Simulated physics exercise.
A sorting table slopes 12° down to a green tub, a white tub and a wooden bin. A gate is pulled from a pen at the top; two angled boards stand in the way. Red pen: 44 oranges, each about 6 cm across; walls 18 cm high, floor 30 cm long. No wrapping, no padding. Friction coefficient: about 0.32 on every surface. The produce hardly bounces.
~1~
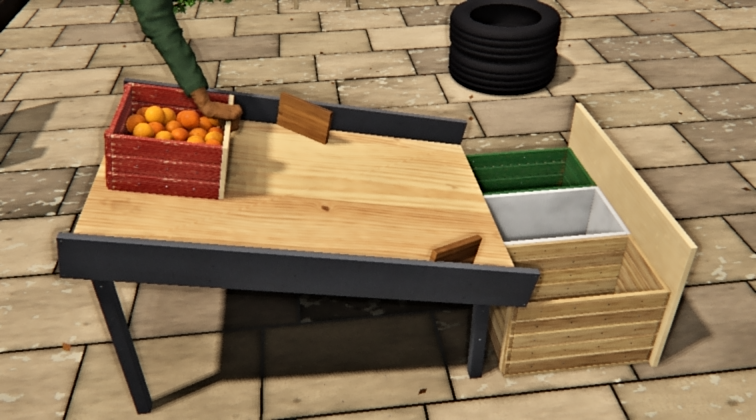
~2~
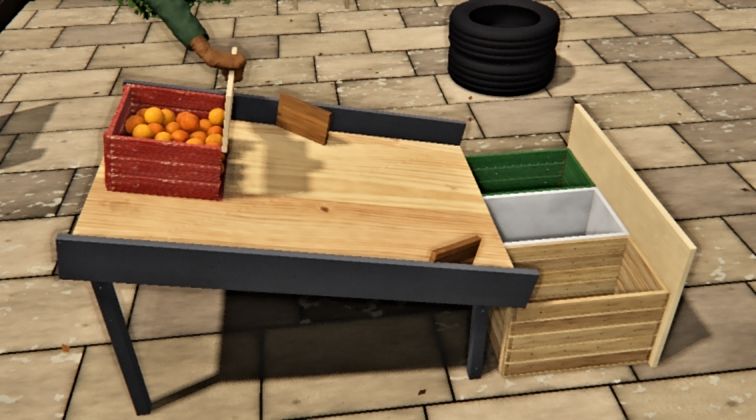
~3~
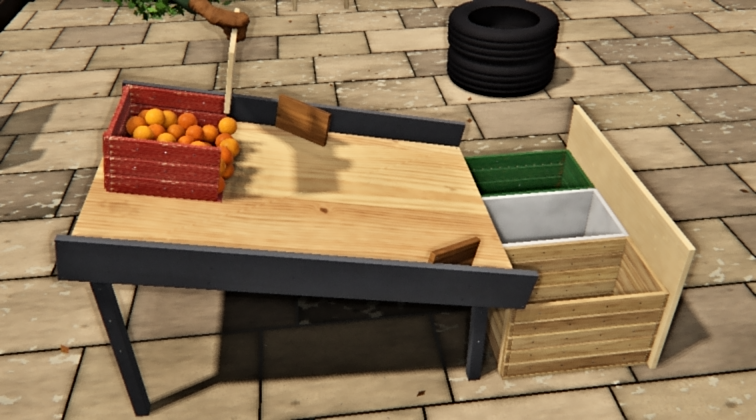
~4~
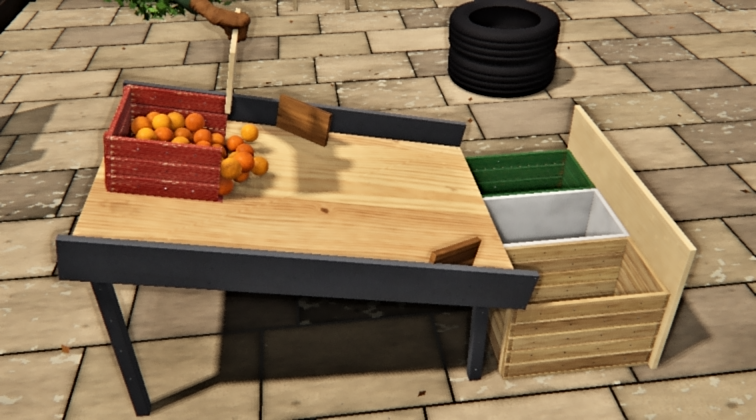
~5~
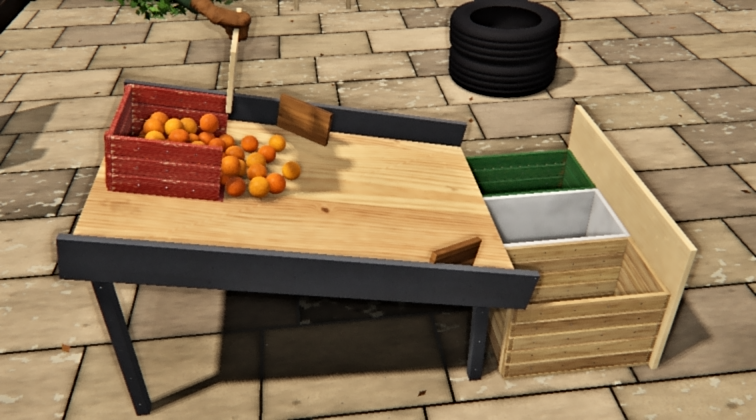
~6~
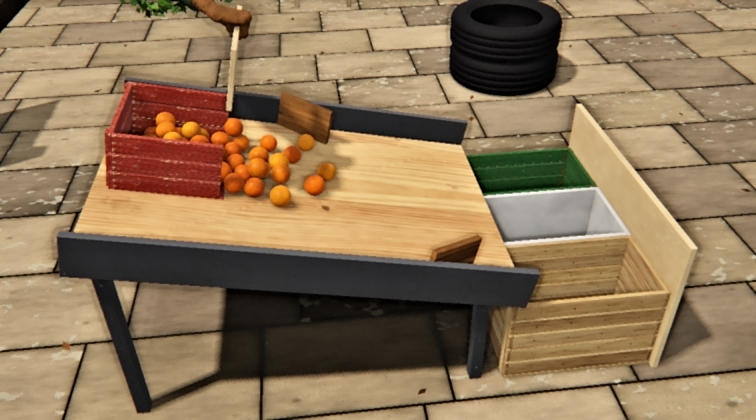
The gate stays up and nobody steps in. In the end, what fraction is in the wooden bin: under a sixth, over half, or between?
The share in the wooden bin is less than a sixth.
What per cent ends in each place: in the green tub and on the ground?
Roughly 30 and 0 per cent.
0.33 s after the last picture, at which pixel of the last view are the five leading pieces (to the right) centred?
At about (403, 175).
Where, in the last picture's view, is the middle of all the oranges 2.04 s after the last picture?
At about (562, 263).
Then, 0.33 s after the last picture, 14 still in the red pen and 30 on the slope.
Then, 0.73 s after the last picture, 2 still in the red pen, 2 in the green tub, 2 in the white tub, 34 on the slope and 4 in the air.
Then, 1.31 s after the last picture, 9 in the green tub, 19 in the white tub, 2 in the wooden bin, 12 on the slope and 2 in the air.
When it is over (2.04 s after the last picture), 13 in the green tub, 29 in the white tub and 2 in the wooden bin. Asked share, 2 of 44, 5 per cent.
